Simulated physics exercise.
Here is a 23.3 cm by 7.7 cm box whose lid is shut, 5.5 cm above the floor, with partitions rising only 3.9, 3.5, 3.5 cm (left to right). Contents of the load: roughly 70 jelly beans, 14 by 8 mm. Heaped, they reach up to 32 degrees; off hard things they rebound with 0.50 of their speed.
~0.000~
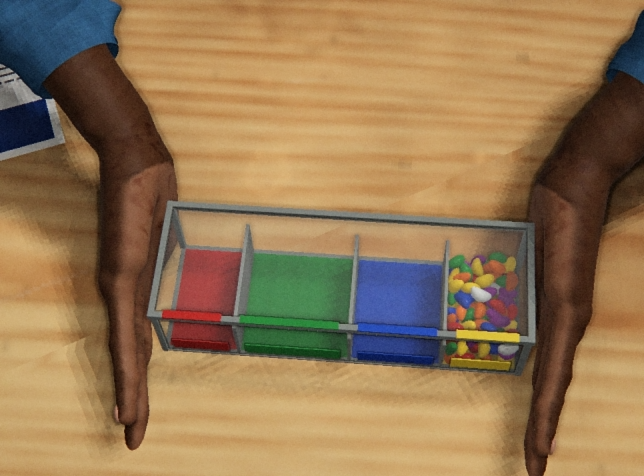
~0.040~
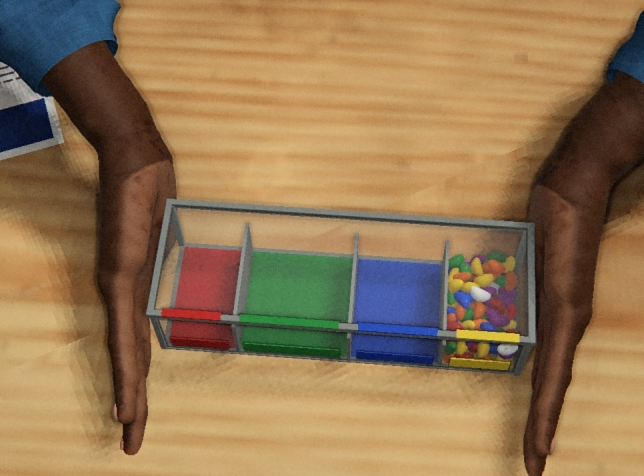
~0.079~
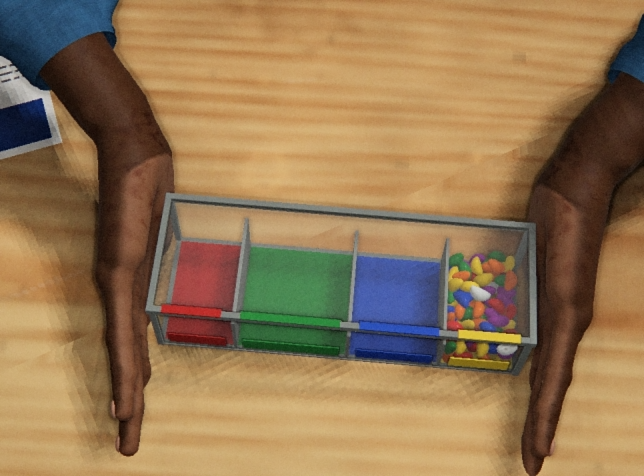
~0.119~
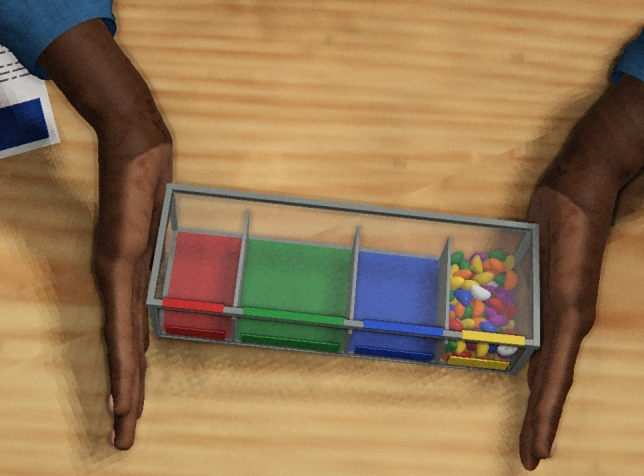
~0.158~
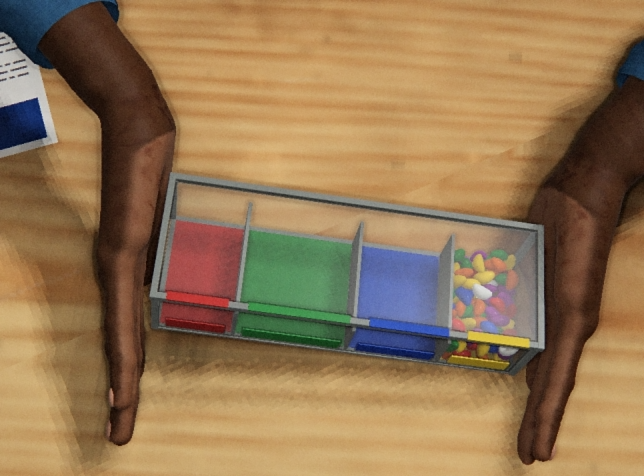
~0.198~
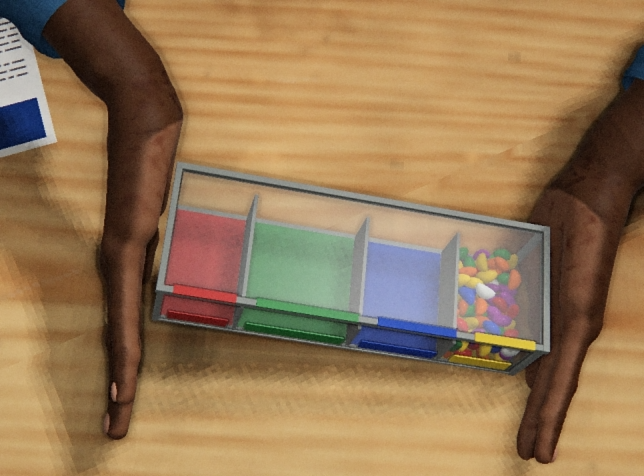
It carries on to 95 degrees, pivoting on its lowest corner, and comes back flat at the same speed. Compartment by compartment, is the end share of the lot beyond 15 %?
In order: Red compartment: Fails to beat the threshold. Blue compartment: Fails to beat the threshold. Green compartment: Fails to beat the threshold. Yellow compartment: Beats the threshold.
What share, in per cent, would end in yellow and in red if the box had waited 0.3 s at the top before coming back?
Result - yellow: 100 %, red: 0 %.
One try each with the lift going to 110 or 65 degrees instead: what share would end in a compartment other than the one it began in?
Around 0 and 0 in a hundred, respectively.
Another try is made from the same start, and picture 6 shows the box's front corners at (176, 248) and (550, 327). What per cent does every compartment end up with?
Each compartment ends like this: Red 0 per cent, blue 0 per cent, green 0 per cent, yellow 100 per cent.
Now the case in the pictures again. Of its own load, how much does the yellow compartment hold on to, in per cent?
That comes out at about 100 percent.
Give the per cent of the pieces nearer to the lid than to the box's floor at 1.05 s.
Share: Approx. 30 %.
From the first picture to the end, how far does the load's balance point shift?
Around 0.5 centimetres.
After 1.05 s, tilt 95 degrees; yellow 100 %.
After 1.62 s, tilt 43 degrees; yellow 100 %.
Then, at 2.25 s, tilt 0 degrees; yellow 100 %.
At rest (2.6 s), red 0 %, blue 0 %, green 0 %, yellow 100 %.
